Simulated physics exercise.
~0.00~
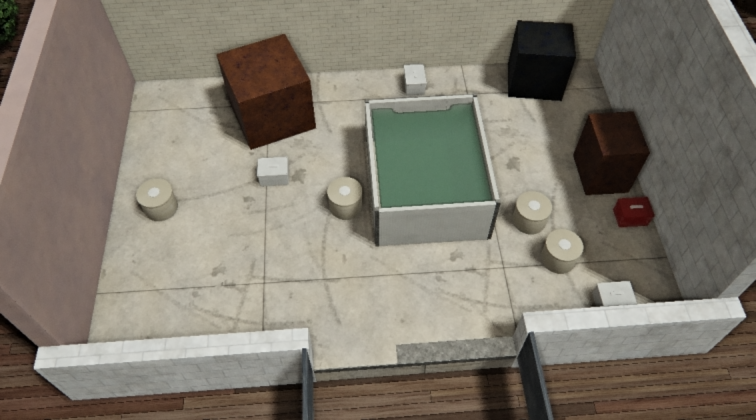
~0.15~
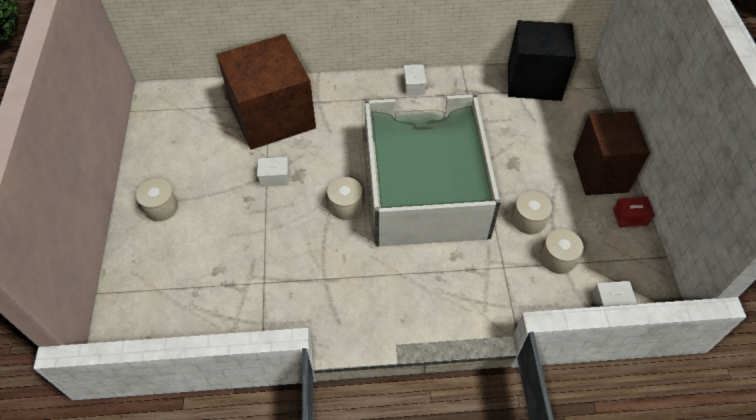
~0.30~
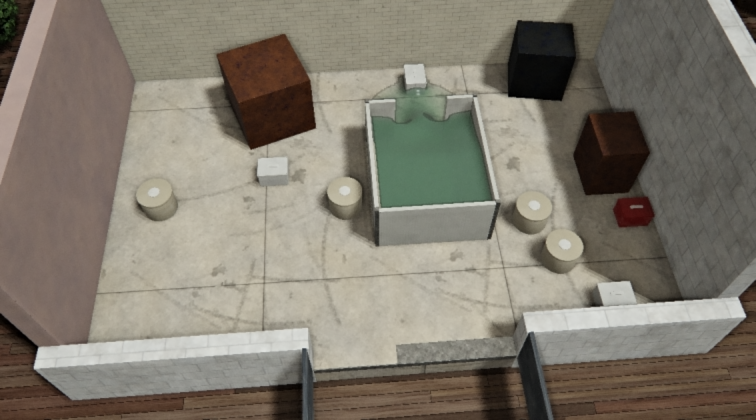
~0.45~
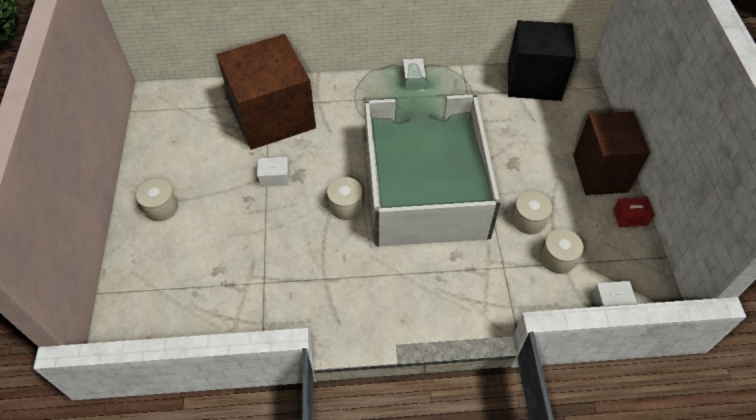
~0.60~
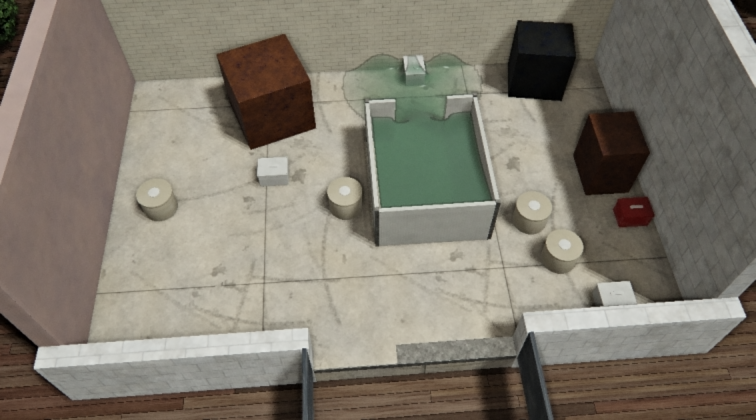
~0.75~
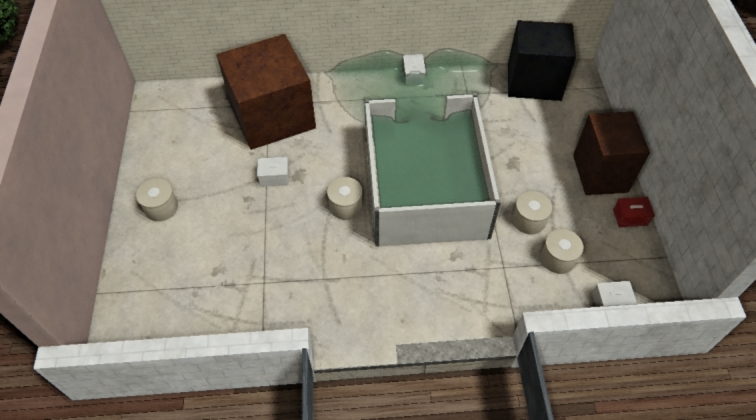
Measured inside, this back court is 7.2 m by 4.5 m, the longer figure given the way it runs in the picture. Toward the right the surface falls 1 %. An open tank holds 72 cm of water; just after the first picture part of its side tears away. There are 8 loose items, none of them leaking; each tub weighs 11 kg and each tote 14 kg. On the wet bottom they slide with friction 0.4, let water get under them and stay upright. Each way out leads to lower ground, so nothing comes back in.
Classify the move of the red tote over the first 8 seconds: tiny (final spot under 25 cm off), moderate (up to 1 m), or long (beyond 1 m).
Tiny.
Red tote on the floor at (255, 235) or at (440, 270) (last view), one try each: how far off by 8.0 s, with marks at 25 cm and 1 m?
Well, the first time it keeps still, and the second time it keeps still.
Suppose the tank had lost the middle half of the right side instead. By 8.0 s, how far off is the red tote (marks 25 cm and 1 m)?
With that failure, the red tote lands a long way off.
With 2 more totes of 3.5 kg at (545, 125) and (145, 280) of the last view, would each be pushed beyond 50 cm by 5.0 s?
Beyond the mark, below the mark.
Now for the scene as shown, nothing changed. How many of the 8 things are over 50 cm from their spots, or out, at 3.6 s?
I count 2 of them.
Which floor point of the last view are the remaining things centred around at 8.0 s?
That lands at roughly (436, 235).
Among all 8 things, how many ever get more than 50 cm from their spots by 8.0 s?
Count: 4.
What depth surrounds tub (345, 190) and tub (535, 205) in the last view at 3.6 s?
4 and 5 cm.
After 1.6 s the red tote is near (636, 207), 0.0 m from its start, aground; 0 of 8 are out; 1 afloat.
After 3.6 s the red tote is near (636, 207), 0.0 m from its start, aground; 0 of 8 are out; 1 afloat.
After 5.6 s the red tote is near (636, 207), 0.0 m from its start, aground; 0 of 8 are out; 0 afloat.
After 8.0 s the red tote is near (631, 205), 0.1 m from its start, aground; 0 of 8 are out; 1 afloat.
